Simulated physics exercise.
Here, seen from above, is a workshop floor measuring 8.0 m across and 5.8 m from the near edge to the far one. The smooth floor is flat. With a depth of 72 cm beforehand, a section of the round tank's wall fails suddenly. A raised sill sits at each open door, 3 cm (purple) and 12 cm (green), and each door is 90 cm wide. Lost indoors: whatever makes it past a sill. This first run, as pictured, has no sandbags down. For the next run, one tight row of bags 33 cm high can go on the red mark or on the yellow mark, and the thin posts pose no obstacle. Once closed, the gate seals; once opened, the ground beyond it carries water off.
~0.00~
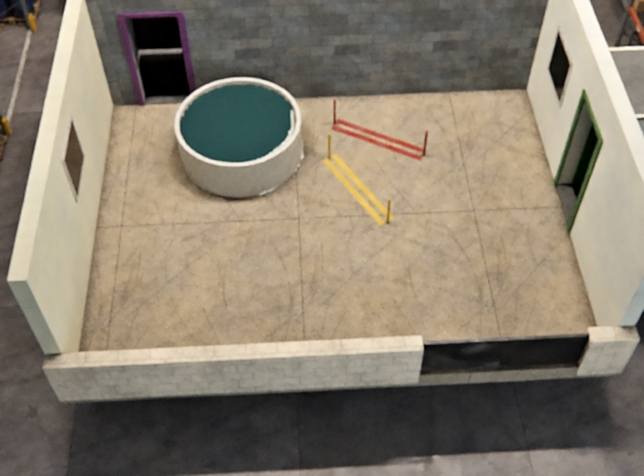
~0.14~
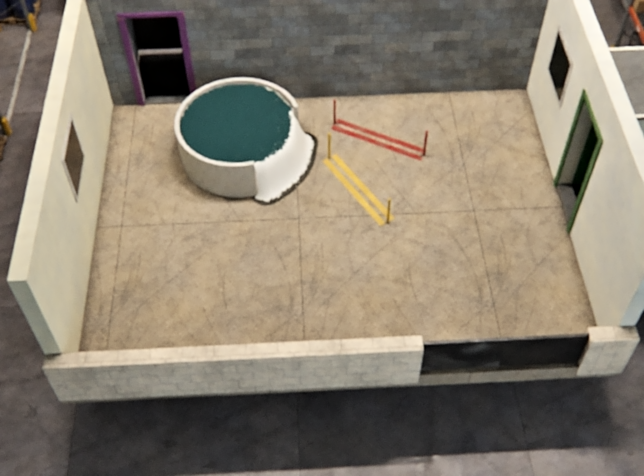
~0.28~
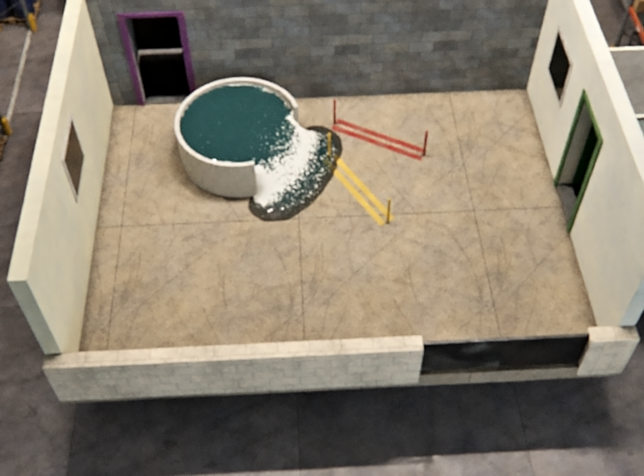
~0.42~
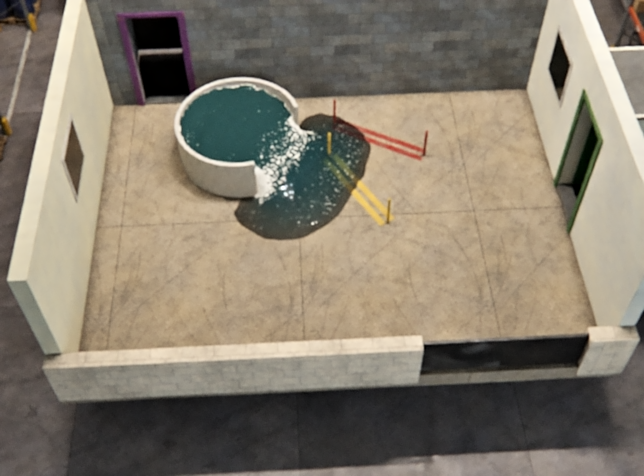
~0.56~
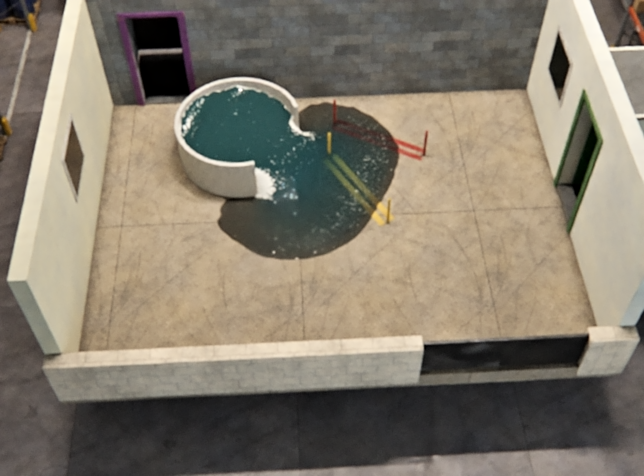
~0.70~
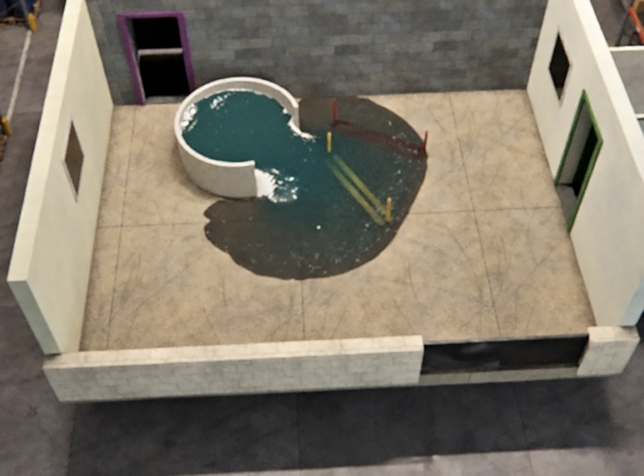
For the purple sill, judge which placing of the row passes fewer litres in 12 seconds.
I would choose red.
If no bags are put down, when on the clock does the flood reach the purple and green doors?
So it gets to purple at 9.0 s and to green at 1.6 s.
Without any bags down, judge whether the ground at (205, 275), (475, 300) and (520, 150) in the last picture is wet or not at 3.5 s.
One by one, I'd say spared, swamped and swamped.
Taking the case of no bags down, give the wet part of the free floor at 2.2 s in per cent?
Something near 65 per cent.
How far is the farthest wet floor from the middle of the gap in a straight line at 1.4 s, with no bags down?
4.4 m.
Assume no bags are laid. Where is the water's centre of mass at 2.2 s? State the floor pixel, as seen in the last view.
The water's centre sits near (361, 195).
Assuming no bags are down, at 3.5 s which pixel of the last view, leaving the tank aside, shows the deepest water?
(592, 352) or thereabouts.
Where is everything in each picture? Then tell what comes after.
In the first frame, still water, 72 cm deep, in the round tank at (238, 123).
In the second frame, water pours out at (291, 161) and has run 0.9 m, to (302, 135); typically 8 cm deep outside, 72 cm at the round tank's back.
In the third frame, the front is at (324, 131), 1.1 m from the gap at (291, 163); 1.4 m2 of floor is under water; 72 cm left at the back of the round tank.
In the fourth frame, the front is at (353, 130), 1.5 m from the gap at (291, 164); 3.3 m2 of floor is under water; 71 cm left at the back of the round tank.
In the fifth frame, water pours out at (291, 165) and has run 1.9 m, to (387, 136); typically 6 cm deep outside, 66 cm at the round tank's back.
In the sixth frame, the front is at (421, 146), 2.4 m from the gap at (291, 164); 8.6 m2 of floor is under water; 58 cm left at the back of the round tank.
After 1.4 s water covers 50 % of the floor and is deepest (28 cm) near (297, 171) in the run without bags; in at the purple door, 0 L with no bags, 0 L with the row on red, 0 L on yellow.
After 2.2 s water covers 65 % of the floor and is deepest (24 cm) near (573, 248) in the run without bags; in at the purple door, 0 L with no bags, 0 L with the row on red, 0 L on yellow.
After 3.5 s water covers 65 % of the floor and is deepest (28 cm) near (592, 352) in the run without bags; in at the purple door, 0 L with no bags, 0 L with the row on red, 0 L on yellow.
After 7.0 s water covers 75 % of the floor and is deepest (12 cm) near (370, 190) in the run without bags; in at the purple door, 0 L with no bags, 0 L with the row on red, 0 L on yellow.
After 12.0 s water covers 100 % of the floor and is deepest (8 cm) near (117, 334) in the run without bags; in at the purple door, 0 L with no bags, 3 L with the row on red, 21 L on yellow.
